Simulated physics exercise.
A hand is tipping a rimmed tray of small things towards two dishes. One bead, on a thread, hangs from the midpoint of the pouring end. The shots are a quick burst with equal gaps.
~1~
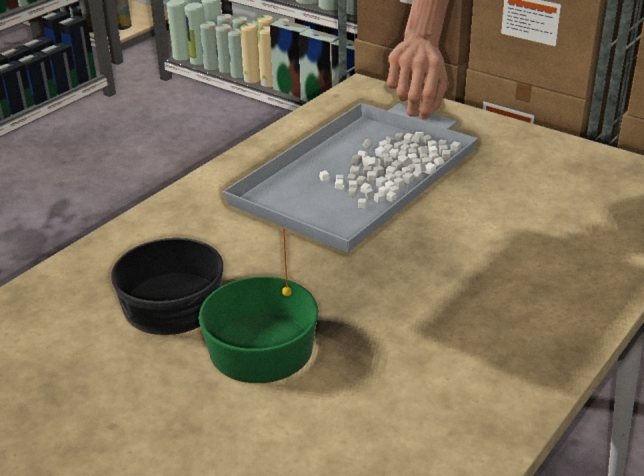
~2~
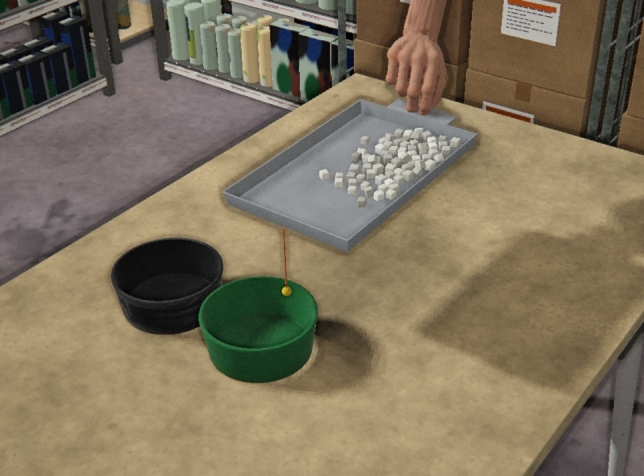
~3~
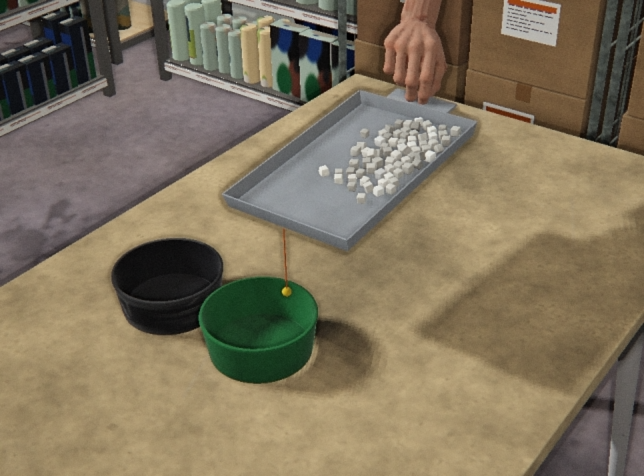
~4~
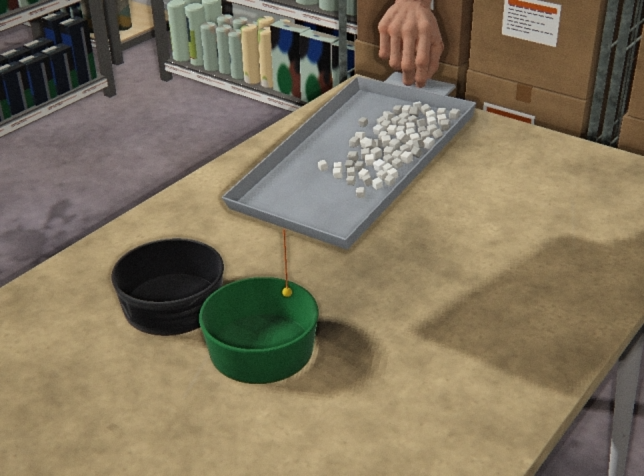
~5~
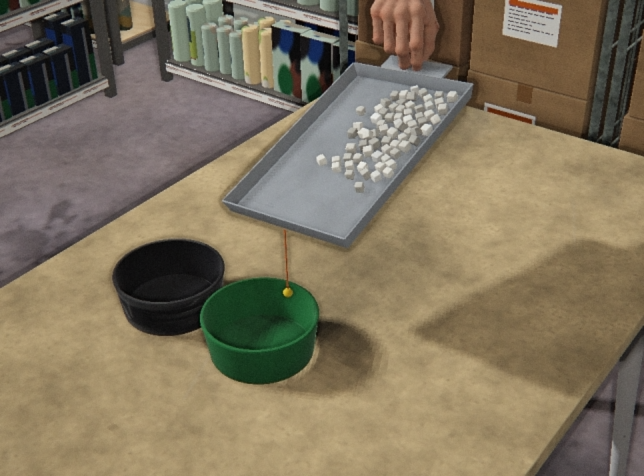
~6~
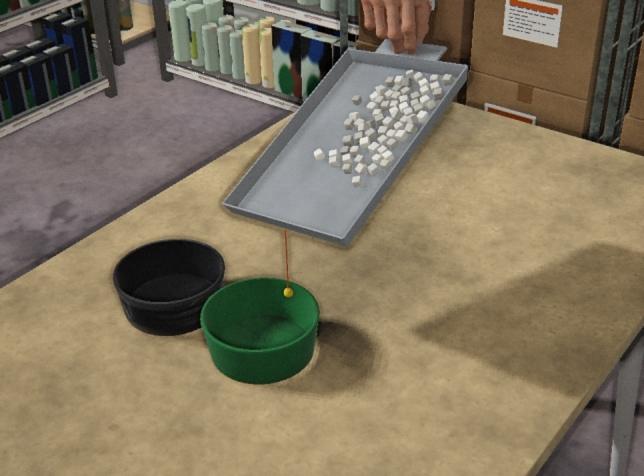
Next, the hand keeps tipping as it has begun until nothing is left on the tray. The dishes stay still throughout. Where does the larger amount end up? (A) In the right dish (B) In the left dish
Answer: A.
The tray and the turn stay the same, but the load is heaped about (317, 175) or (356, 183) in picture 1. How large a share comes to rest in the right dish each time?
Near 60 and 70 percent respectively.
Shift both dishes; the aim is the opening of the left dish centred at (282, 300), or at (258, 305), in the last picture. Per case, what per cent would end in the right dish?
First placement: 0 per cent; second placement: 0 per cent.
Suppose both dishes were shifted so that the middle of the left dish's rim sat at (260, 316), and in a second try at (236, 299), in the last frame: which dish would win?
First try: The leftmost dish. Second try: The leftmost dish.
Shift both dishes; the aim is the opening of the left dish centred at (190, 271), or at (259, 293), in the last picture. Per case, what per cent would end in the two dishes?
Some 70 percent, followed by some 70 percent.
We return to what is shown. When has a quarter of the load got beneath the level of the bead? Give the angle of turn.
I'd put it at about 85 degrees.
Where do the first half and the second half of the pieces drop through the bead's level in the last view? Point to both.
Around (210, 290), followed by around (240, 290).
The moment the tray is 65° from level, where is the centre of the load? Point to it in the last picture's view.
The load is centred about (265, 199).
Shortly afterwards, tray tipped steeply; all but a few on the tray; a little in the air.
Next, tray tipped past a quarter turn; near a third on the tray; near a third in the right dish; a little in the left dish; a little outside both; only a few in the air.
Some moments later, tray tipped past a quarter turn; near two thirds in the right dish; a little in the left dish; near a quarter outside both.
In the end, tray tipped past a quarter turn; near two thirds in the right dish; a little in the left dish; near a quarter outside both.
